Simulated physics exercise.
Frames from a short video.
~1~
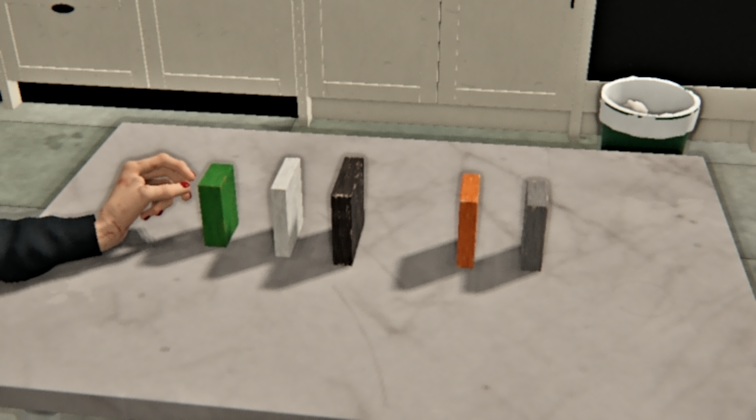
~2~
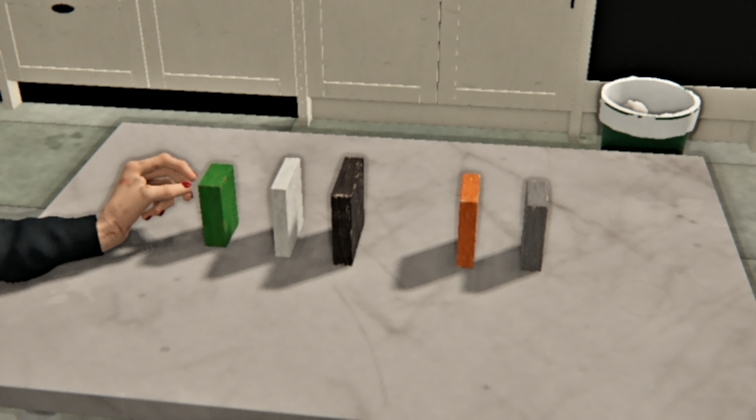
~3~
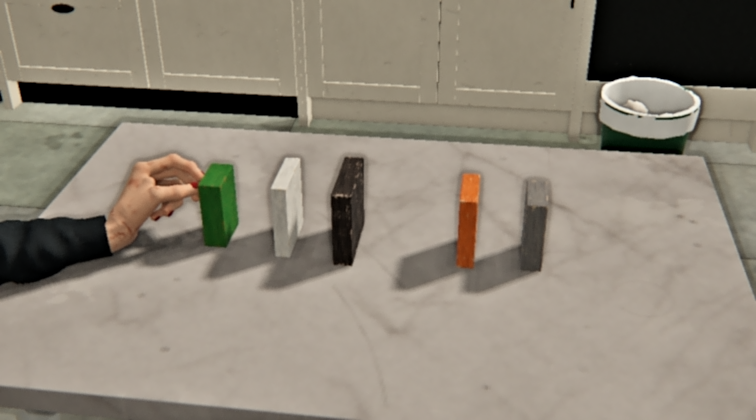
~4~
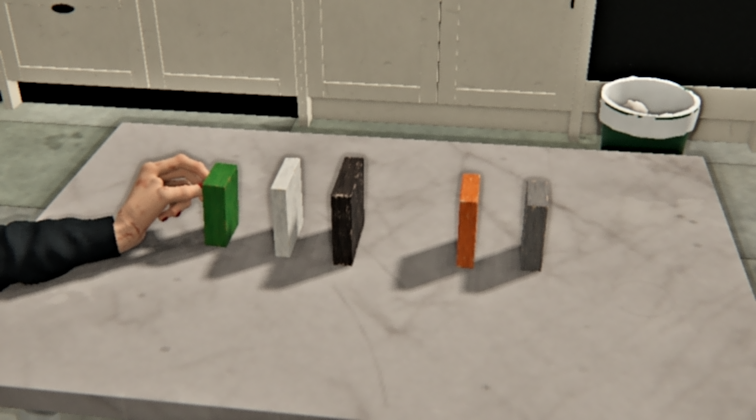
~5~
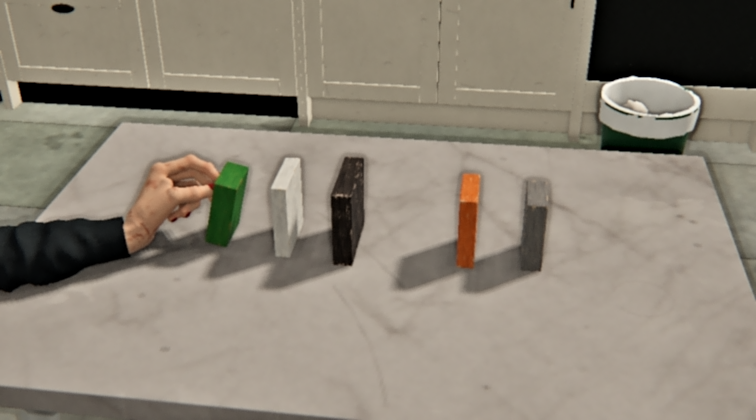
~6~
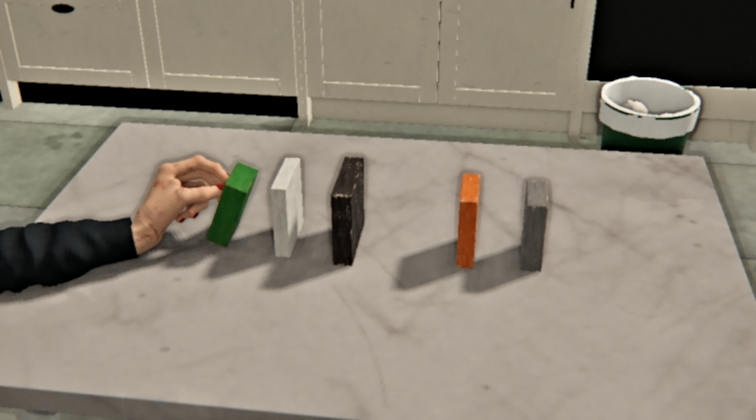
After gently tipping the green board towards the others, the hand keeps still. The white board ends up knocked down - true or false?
True.
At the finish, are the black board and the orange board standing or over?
So the black board comes down, and the orange board does not fall.
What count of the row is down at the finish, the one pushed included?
Count: 3.
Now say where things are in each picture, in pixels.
In the first frame, white board (288, 207); orange board (468, 221).
In the second frame, orange board (468, 221); black board (349, 211).
In the third frame, orange board (468, 221); black board (349, 211).
In the fourth frame, green board 4° over; orange board (468, 221); black board (349, 211).
In the fifth frame, green board 13° over; orange board (468, 221); black board (349, 211).
In the sixth frame, green board 22° over; white board (288, 207); orange board (468, 221).
Then, 0.30 s later than the last frame, green board 82° over; white board tilted by 34° near (313, 211).
Then, 0.60 s later than the last frame, green board 90° over; white board tilted by 73° near (328, 227); black board on its side.
When it is over, lying over on the table, white board and black board; orange board as before. End places, in pixels of the last picture, white board near (330, 236).
